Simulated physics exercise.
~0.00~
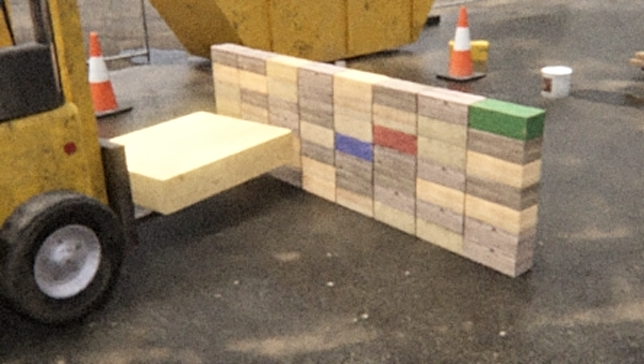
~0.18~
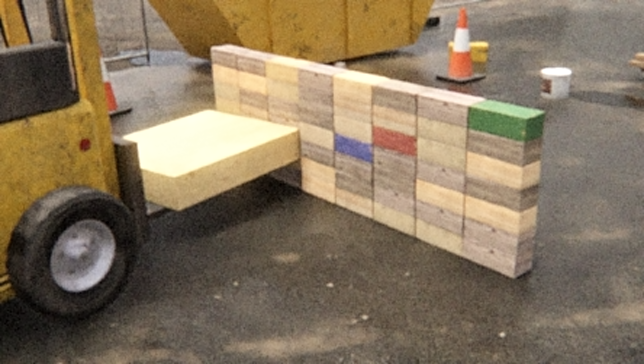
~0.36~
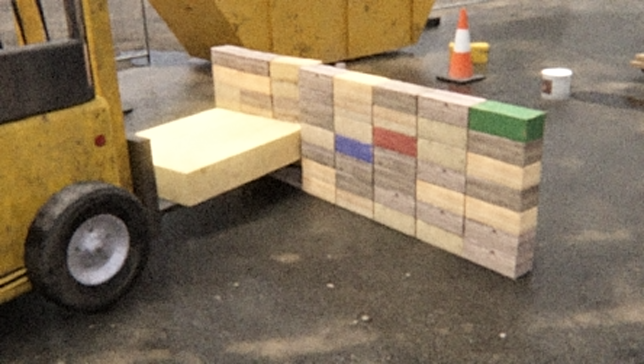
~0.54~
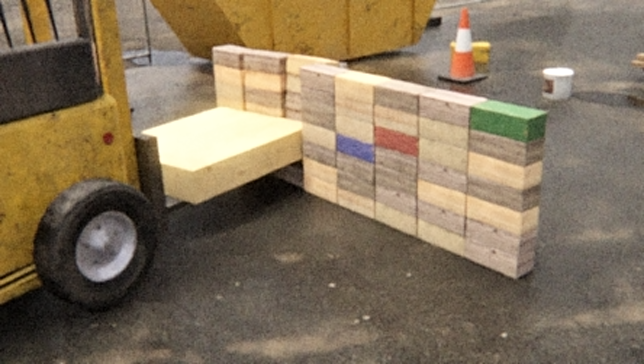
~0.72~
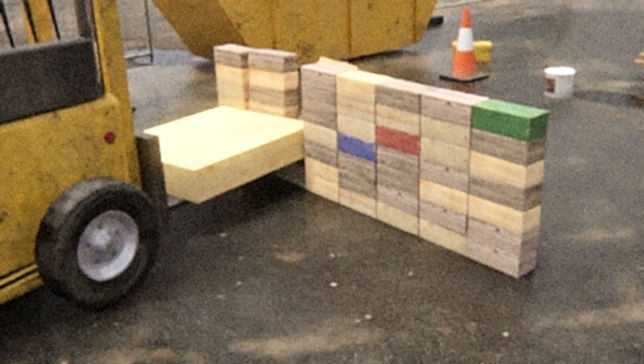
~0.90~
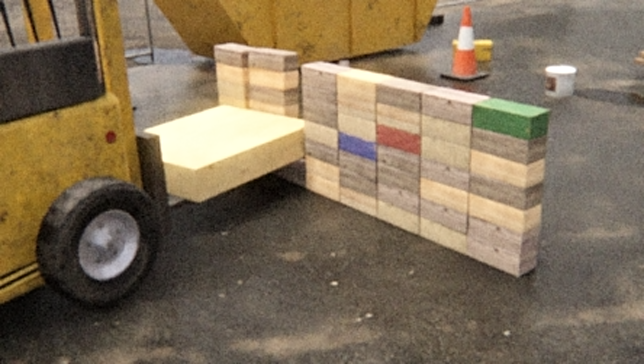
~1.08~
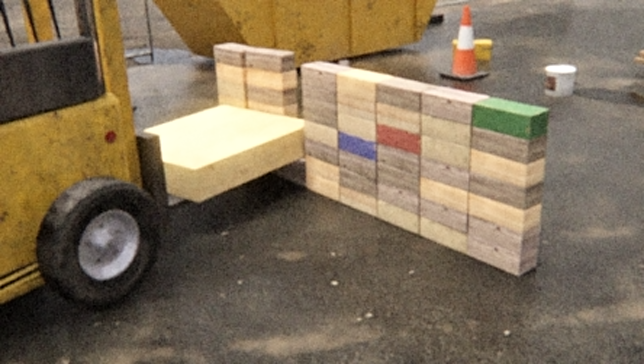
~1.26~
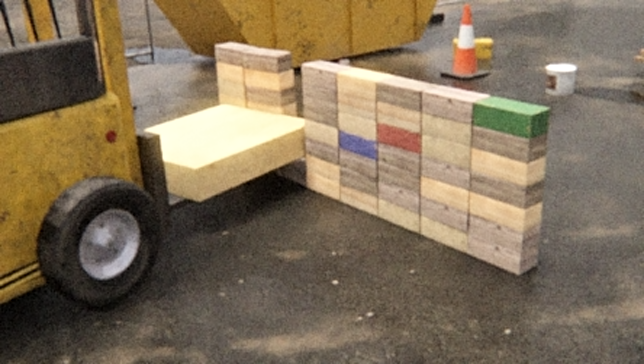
The video shows a yellow lift truck easing right and pushing a pale block into a wall of stacked timber pieces, knocking out a section behind the block. The truck stops, leaving a gap, while the blue, red and green pieces stay in place in the standing wall.
